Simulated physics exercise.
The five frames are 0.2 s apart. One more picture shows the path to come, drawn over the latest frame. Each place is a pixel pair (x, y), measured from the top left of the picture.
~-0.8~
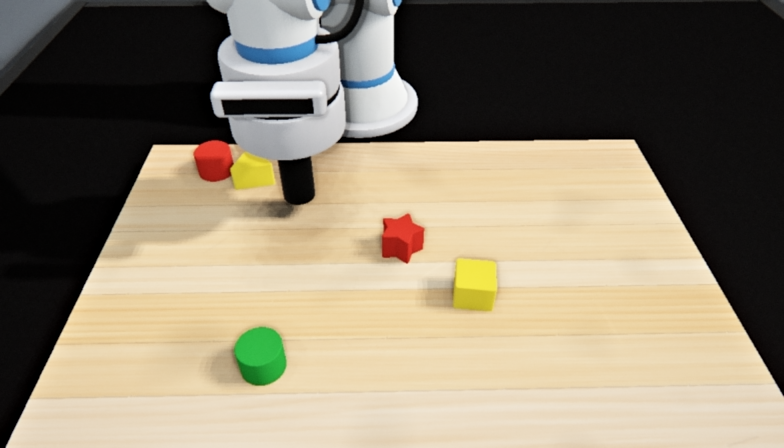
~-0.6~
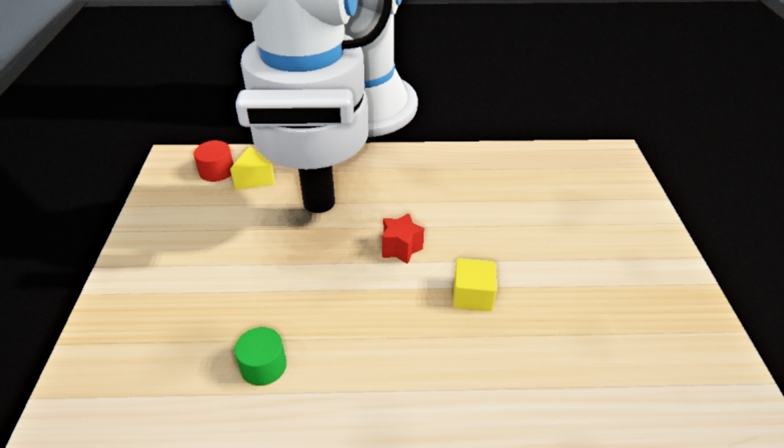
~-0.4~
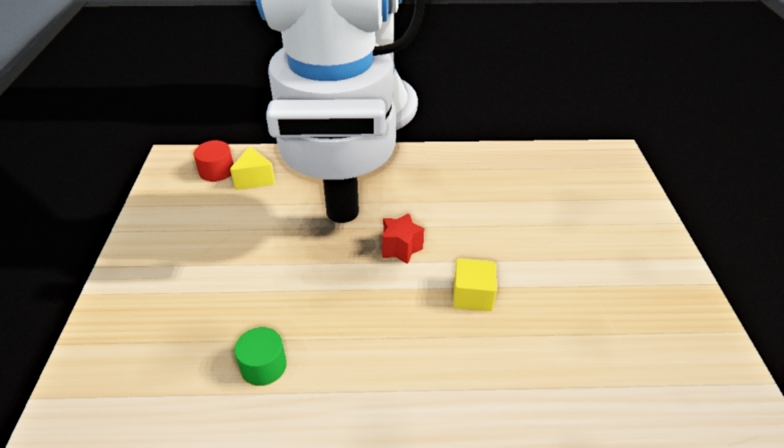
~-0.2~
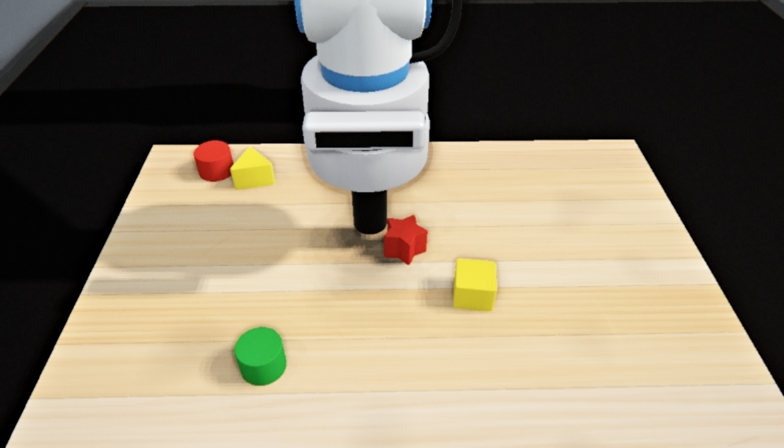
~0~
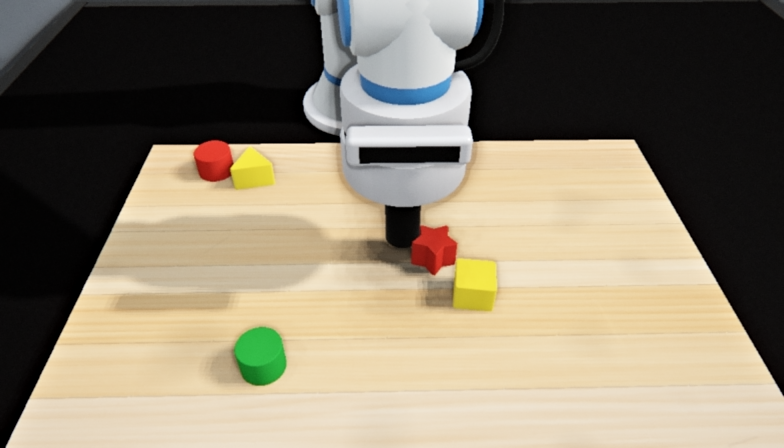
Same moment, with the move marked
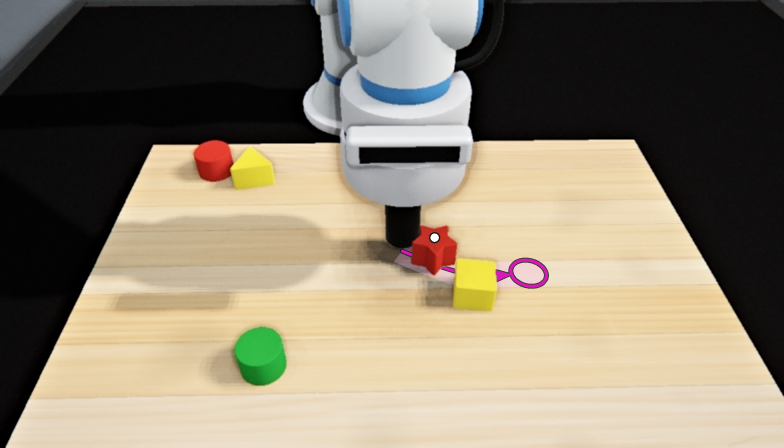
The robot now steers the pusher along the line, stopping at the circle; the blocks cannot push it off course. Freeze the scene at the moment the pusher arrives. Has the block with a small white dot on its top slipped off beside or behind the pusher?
No, that is not how it ends up.
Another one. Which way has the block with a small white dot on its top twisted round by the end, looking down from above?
Looking from above, the answer is counterclockwise.
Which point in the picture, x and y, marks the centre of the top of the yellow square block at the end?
Around pixel (509, 288).
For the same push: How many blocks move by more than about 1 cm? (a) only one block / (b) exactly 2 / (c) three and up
I'll go with b - exactly 2.
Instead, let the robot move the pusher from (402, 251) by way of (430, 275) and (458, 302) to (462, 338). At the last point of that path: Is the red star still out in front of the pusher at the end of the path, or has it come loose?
My guess is it ends up beside or behind the pusher.
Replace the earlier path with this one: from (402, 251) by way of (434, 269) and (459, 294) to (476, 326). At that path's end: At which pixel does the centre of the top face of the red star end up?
Most likely (488, 256).
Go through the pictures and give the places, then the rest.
Pusher tip at (300, 195); block tops, red star at (401, 227); yellow square block at (476, 274), in the first frame.
Pusher at (319, 203); blocks unchanged, in the second frame.
Pusher at (343, 213); blocks unchanged, in the third frame.
Pusher at (370, 224); red star at (405, 228), in the fourth frame.
Pusher at (402, 237); red star at (435, 238); yellow square block at (476, 274), in the fifth frame.
Path on the board, from (402, 251) over (441, 267) and (485, 276) to (529, 273); the dot is on the red star.
On the path given first. One third of the way, pusher at (443, 252); red star at (478, 250); yellow square block at (496, 284), turned 35° clockwise.
Two thirds of the way, pusher at (487, 261); red star at (523, 254), turned 20° anticlockwise; yellow square block at (509, 288), turned 70° clockwise.
At the end, pusher at (532, 258); red star at (568, 252), turned 20° anticlockwise; yellow square block at (509, 288), turned 70° clockwise.
